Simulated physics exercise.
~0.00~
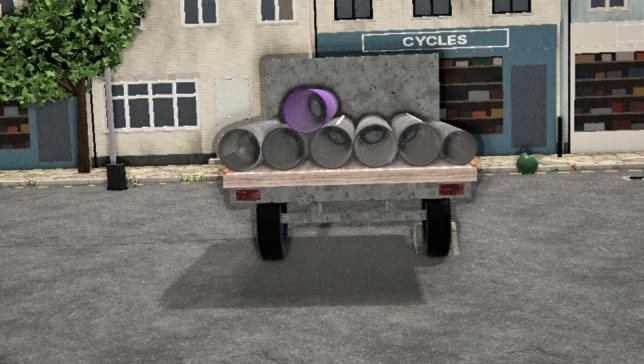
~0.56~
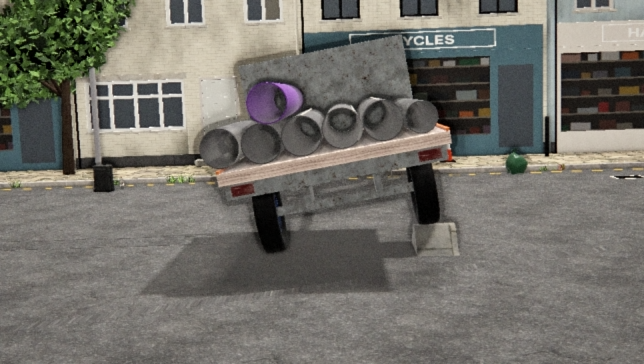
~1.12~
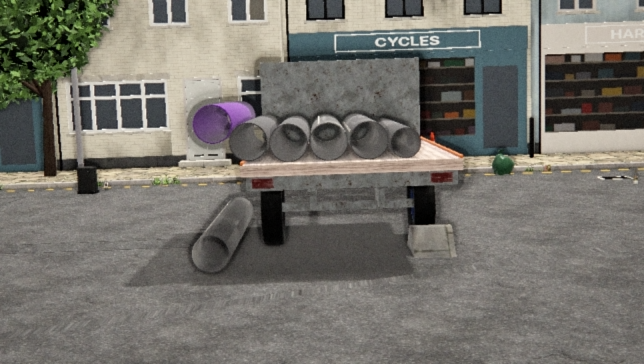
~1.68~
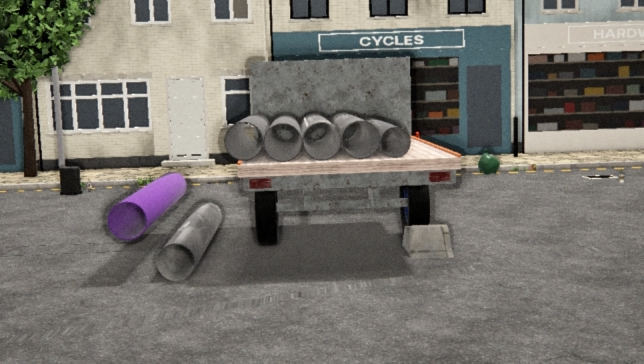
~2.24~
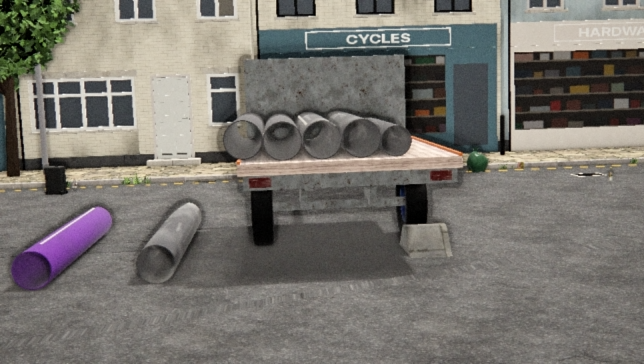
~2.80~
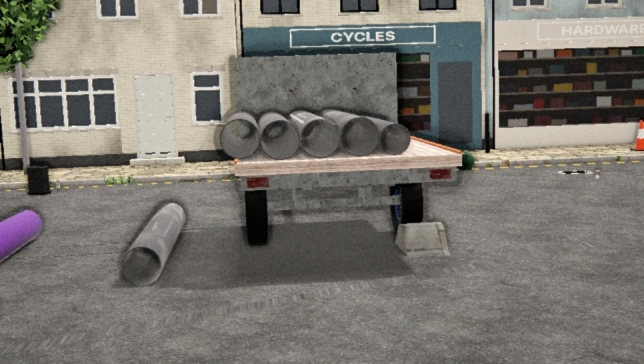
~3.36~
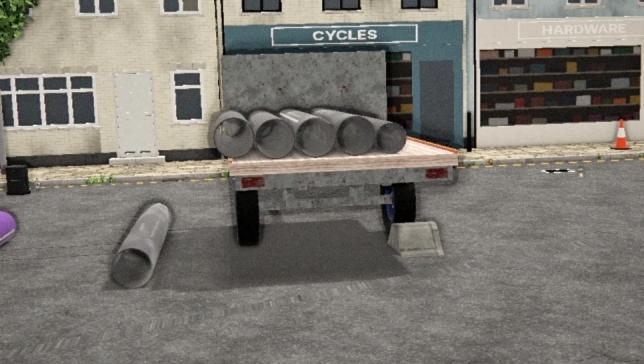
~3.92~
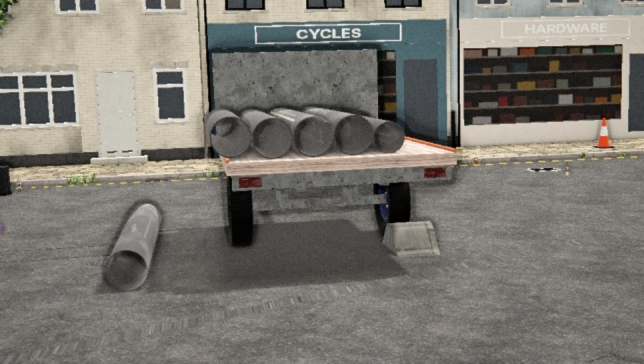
To begin with, a flat trailer stands seen from behind on a street before a cycle shop, carrying a row of grey pipes with a purple one resting on top toward the left. Its right wheel rises over a hump, tilting the deck down to the left, and the purple pipe shifts that way. As the trailer comes level, a grey pipe drops off the left side and the purple one follows. Both land on the road, and the purple pipe rolls away left until it leaves view. The grey one lies beside the trailer, with five still aboard.
